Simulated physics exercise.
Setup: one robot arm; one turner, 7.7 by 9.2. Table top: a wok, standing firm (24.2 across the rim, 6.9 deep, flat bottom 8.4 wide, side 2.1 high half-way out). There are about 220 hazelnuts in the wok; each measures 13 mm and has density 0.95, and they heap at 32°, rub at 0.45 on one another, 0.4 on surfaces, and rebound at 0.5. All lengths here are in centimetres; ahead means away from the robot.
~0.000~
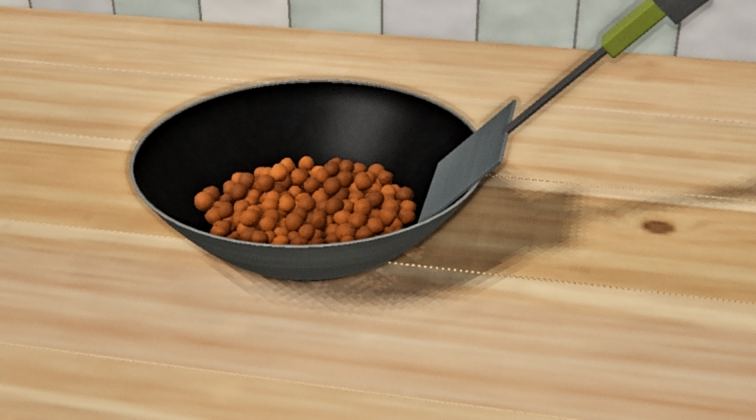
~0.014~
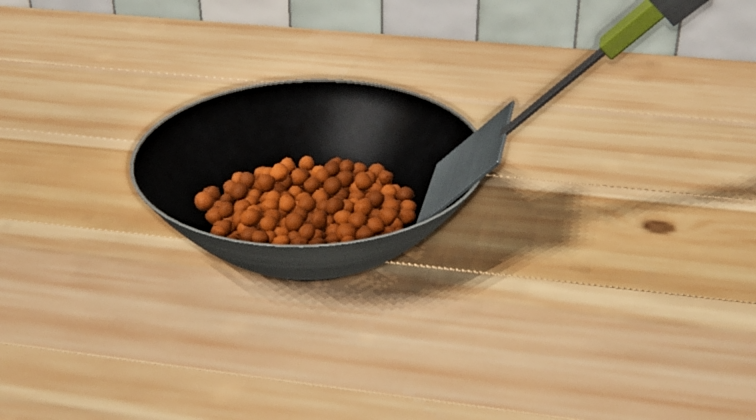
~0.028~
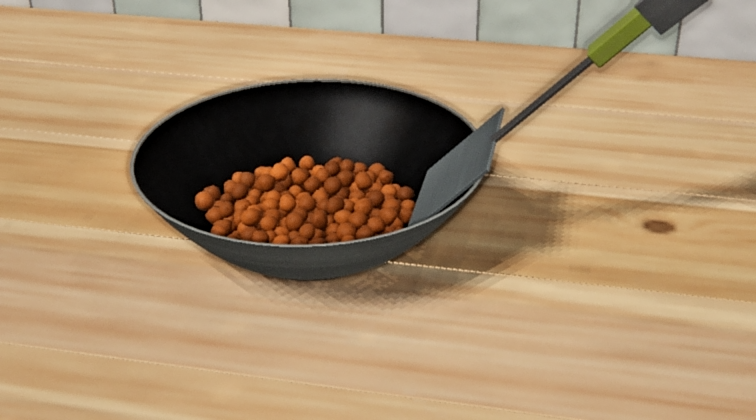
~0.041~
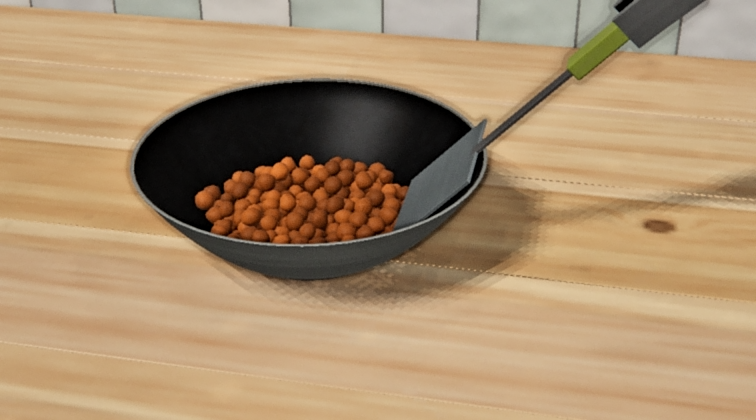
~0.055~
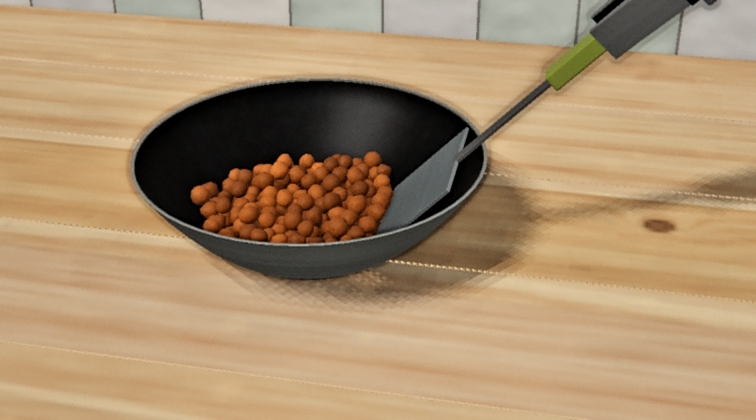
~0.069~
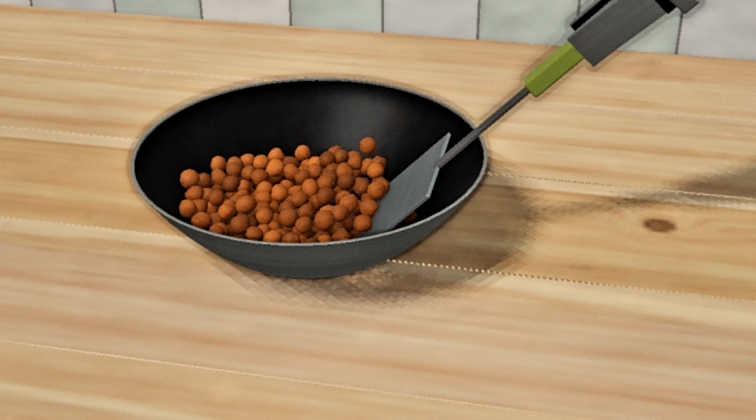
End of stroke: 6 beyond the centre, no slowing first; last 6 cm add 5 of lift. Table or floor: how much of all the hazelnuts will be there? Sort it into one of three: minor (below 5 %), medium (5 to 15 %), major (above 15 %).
Major, above 15 %.
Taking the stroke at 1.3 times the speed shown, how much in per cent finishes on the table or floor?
I'd put it around 25 per cent.
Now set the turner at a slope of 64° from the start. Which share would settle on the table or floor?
In that case some 25 per cent.
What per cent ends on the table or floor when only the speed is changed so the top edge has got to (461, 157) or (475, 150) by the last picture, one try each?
Roughly 15 per cent, then roughly 5 per cent.
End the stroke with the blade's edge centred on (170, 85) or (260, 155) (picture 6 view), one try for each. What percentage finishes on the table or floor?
Some 60 and 10 per cent.
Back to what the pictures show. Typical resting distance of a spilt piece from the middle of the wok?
Looks like roughly 42 centimetres to me.
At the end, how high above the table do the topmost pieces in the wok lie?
Height at rest: Roughly 5.5 cm.
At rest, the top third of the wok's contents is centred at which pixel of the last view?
I'd say around pixel (228, 186).
After 0.10 s, sloping 47°, highest piece 7 above the table; 216 in the wok.
After 0.14 s, sloping 47°, highest piece 9 above the table; 215 in the wok, 1 on the blade or in flight.
After 0.35 s, sloping 47°, highest piece 15 above the table; 168 in the wok, 21 on the table or floor, 27 on the blade or in flight.
After 1.40 s, sloping 47°, highest piece 5 above the table; 167 in the wok, 49 on the table or floor.
In the end, 167 in the wok, 49 on the table or floor. That is 23 % on the table or floor.
